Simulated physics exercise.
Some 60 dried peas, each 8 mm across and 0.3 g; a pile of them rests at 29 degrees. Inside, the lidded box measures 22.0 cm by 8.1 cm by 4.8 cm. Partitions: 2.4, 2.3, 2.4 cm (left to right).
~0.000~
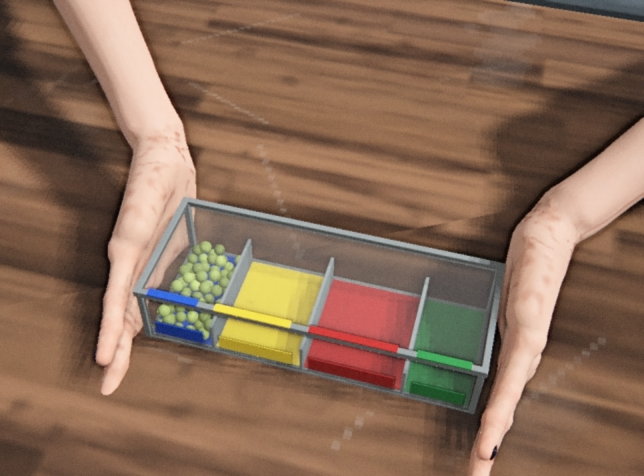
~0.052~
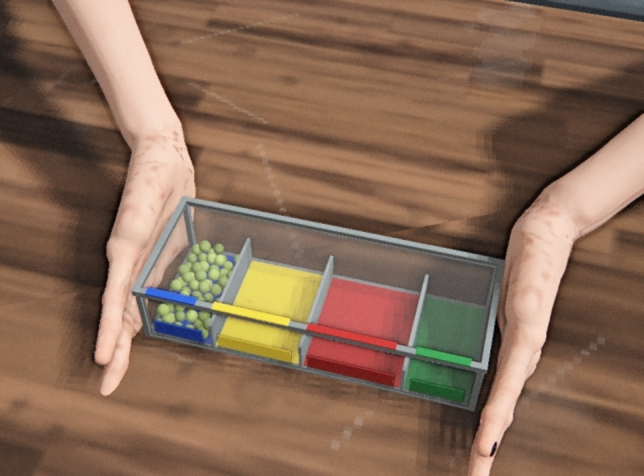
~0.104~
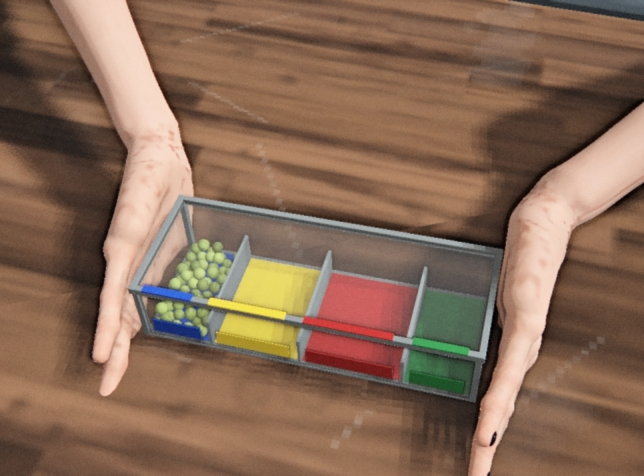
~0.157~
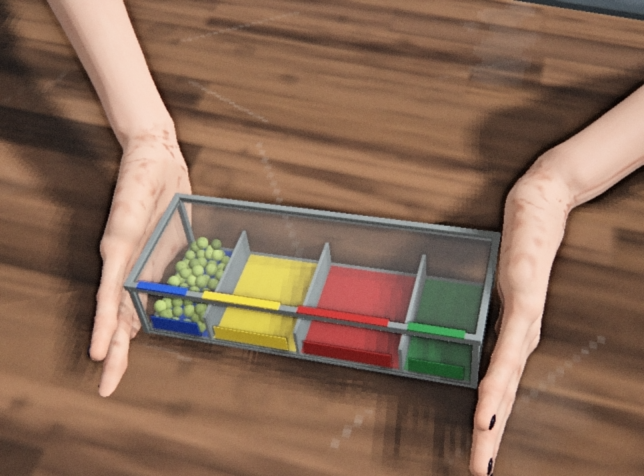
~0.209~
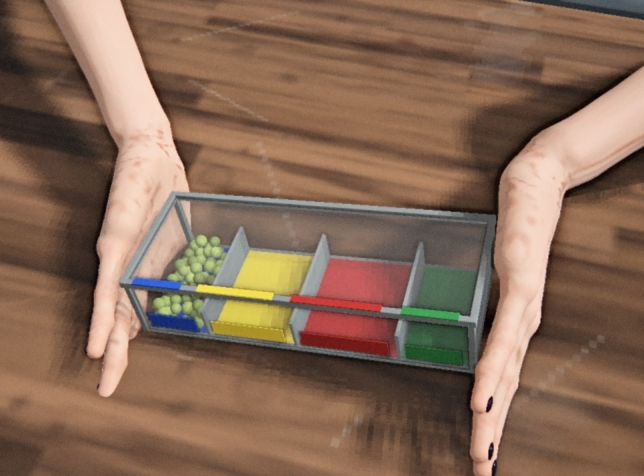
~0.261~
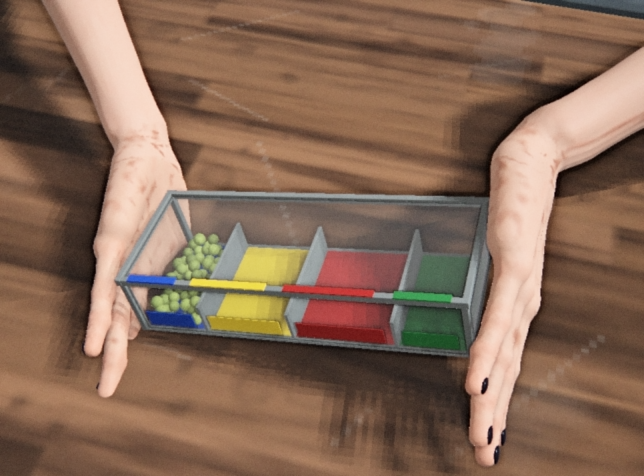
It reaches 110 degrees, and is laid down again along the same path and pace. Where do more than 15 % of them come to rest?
Red compartment: Under; blue compartment: Over; green compartment: Under; yellow compartment: Under.
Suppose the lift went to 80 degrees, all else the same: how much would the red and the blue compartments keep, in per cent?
In that case red 0, blue 100.
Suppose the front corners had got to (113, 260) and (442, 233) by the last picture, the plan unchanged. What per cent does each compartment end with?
Red 0, blue 100, green 0, yellow 0.
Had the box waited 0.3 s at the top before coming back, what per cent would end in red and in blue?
Red 0, blue 100.
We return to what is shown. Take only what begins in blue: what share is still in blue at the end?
Some 100 per cent.
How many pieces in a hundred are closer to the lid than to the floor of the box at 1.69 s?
About 60 per cent.
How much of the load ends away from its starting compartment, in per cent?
About 0 per cent.
After 1.69 s, tilt 110 degrees; blue 100 %.
After 2.64 s, tilt 50 degrees; blue 100 %.
Then, at 3.58 s, tilt 0 degrees; blue 100 %.
At rest (4.5 s), red 0 %, blue 100 %, green 0 %, yellow 0 %.
